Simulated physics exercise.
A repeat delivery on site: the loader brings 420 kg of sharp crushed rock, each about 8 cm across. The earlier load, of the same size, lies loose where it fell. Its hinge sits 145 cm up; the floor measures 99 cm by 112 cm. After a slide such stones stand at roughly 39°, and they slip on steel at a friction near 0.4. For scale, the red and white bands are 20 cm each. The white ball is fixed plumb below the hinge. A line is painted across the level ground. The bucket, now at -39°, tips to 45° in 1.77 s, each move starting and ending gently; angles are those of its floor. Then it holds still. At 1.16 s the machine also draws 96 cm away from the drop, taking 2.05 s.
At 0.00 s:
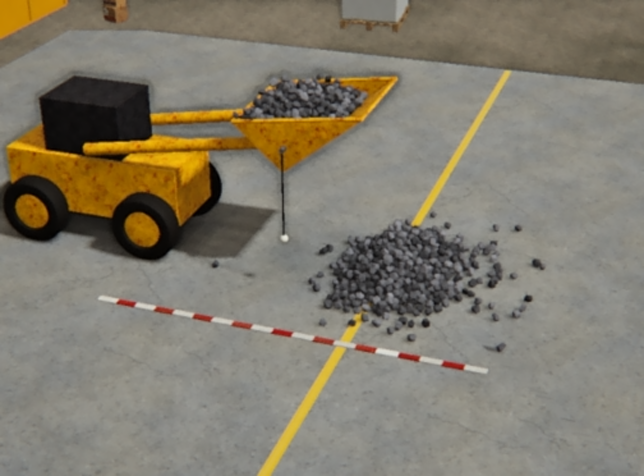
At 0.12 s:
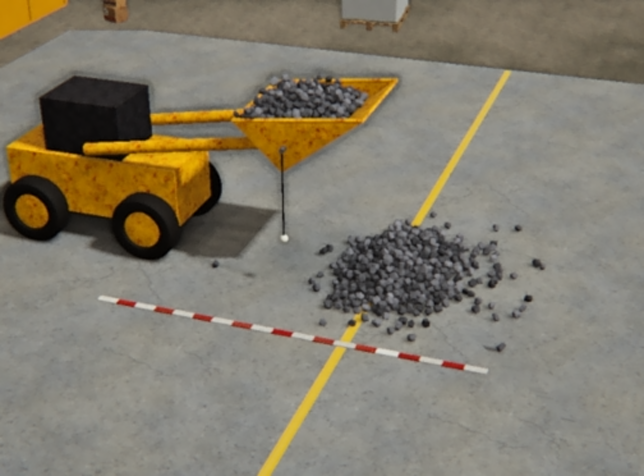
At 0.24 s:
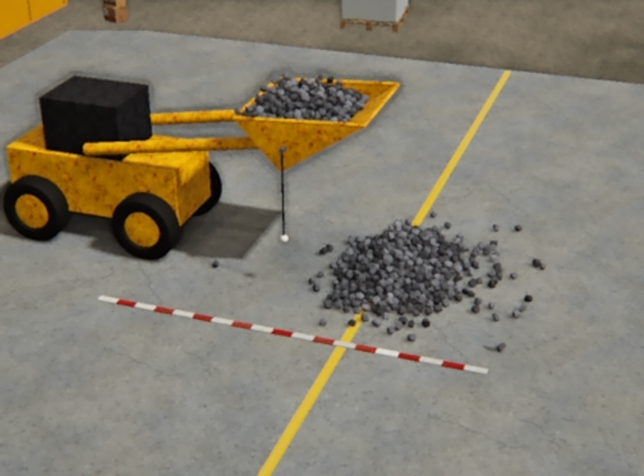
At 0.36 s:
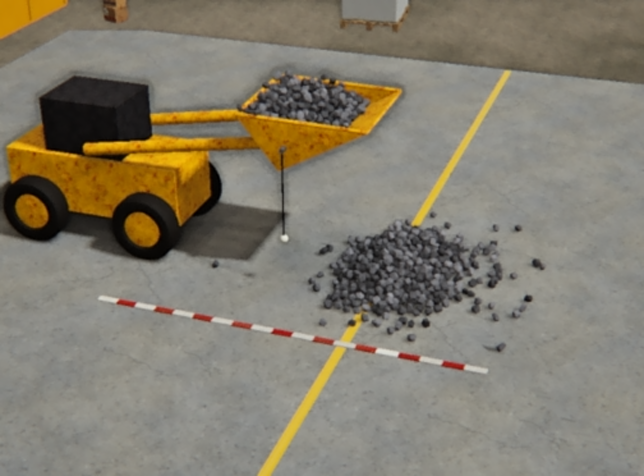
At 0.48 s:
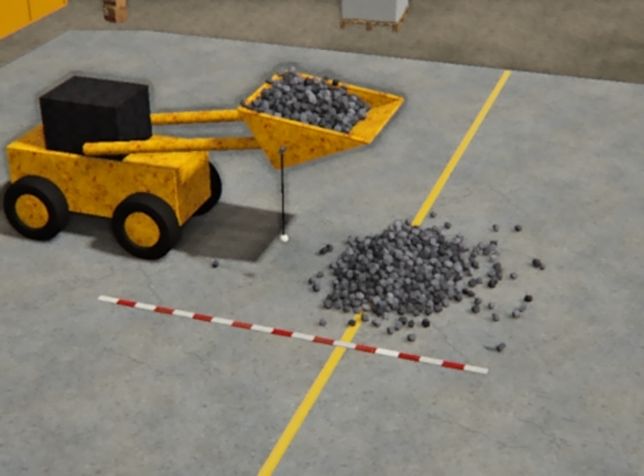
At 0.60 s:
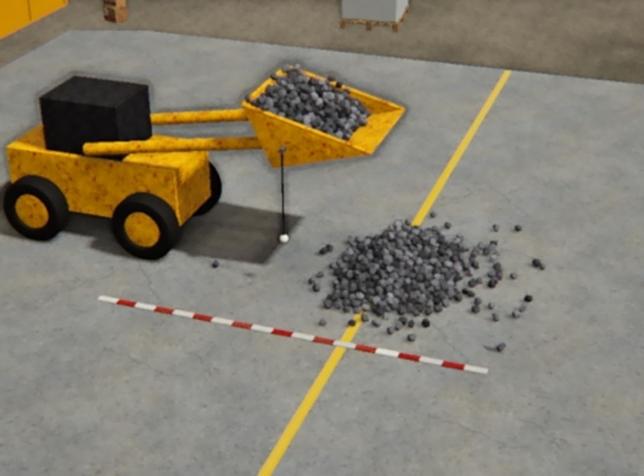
Yellow loader slowly tilting its raised, stone-filled bucket forward to the right, beside a loose grey heap lying across a yellow line.
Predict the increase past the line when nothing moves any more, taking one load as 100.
Roughly 18 per cent of a load more.
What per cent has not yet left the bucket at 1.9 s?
About 15 per cent.
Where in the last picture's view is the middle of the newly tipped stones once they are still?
Around (355, 254).
After 1.3 s the floor is at 32°; in per cent of one load, 99 in the bucket, 38 short of the line, 64 past the line; the foremost stones are at (520, 298).
After 1.9 s the floor is at 45°; in per cent of one load, 16 in the bucket, 107 short of the line, 77 past the line; the foremost stones are at (520, 298).
After 3.7 s the floor is at 45°; in per cent of one load, 0 in the bucket, 118 short of the line, 83 past the line; the foremost stones are at (520, 298).
After 6.4 s the floor is at 45°; in per cent of one load, 0 in the bucket, 118 short of the line, 83 past the line; the foremost stones are at (520, 298). Net gain past the line, 18.
